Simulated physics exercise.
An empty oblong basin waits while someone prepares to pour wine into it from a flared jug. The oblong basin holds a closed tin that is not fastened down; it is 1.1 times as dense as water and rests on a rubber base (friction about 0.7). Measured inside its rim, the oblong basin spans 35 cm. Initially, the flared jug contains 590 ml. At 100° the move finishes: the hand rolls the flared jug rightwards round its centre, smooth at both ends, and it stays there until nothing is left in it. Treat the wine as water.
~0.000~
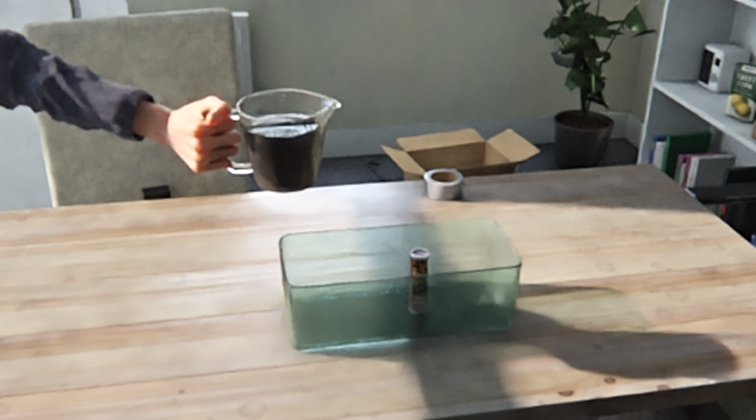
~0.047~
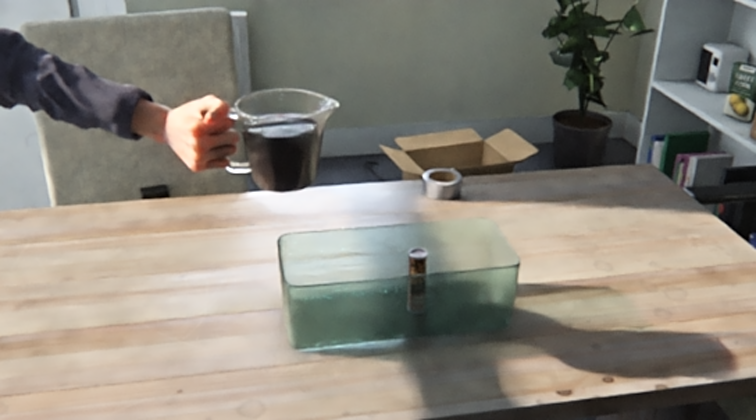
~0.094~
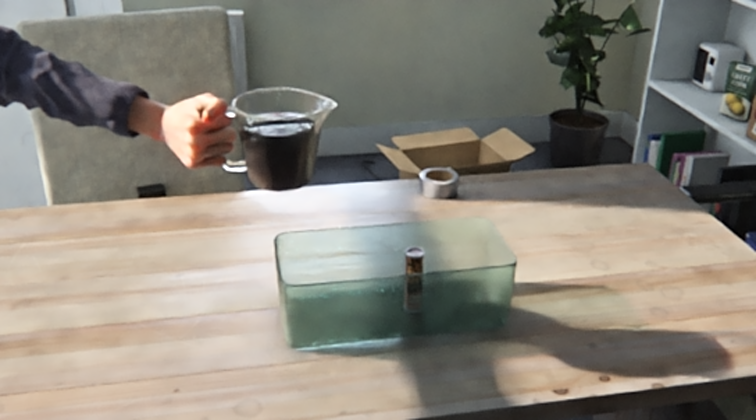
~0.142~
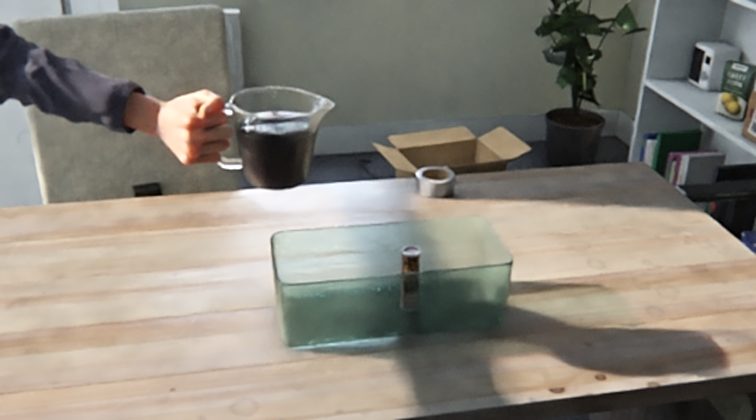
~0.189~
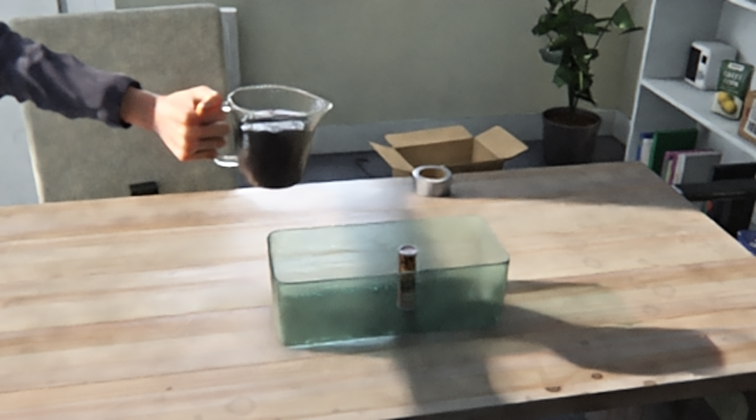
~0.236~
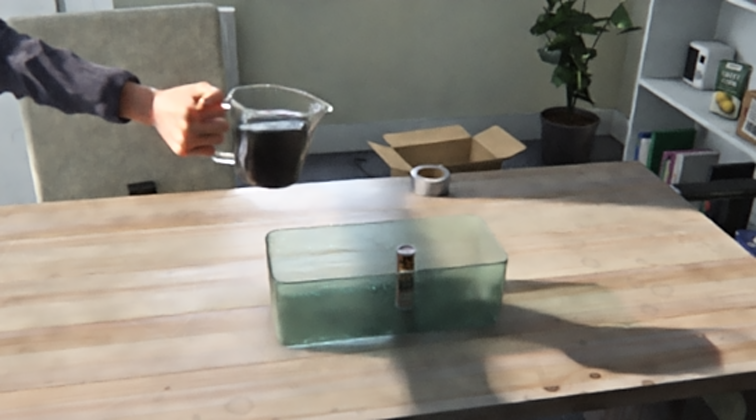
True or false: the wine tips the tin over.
False.
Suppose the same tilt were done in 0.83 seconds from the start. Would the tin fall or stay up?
Result: Tin upright.
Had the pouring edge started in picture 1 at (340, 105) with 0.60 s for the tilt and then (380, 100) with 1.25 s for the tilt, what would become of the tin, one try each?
Trial 1 - tin stays standing; trial 2 - tin tips.
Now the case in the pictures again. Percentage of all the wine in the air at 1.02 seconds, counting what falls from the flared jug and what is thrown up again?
About 28 per cent.
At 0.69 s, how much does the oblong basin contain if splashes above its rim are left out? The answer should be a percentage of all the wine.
At that time the basin holds about 0 per cent of the liquid.
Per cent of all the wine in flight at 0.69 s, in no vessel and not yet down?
Some 12 per cent, I reckon.
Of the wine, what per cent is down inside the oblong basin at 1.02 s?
Near 46 in a hundred.
After 0.69 s the tilt is 58° and 87 per cent is still to pour; the tin stands where it began.
After 1.02 s the tilt is 92° and 27 per cent is still to pour; the tin stands where it began.
After 1.37 s the tilt is 100° and 1 per cent is still to pour; the tin stands where it began.
After 1.75 s the tilt is 100° and 0 per cent is still to pour; the tin stands where it began.
In the end the tin stands where it began.
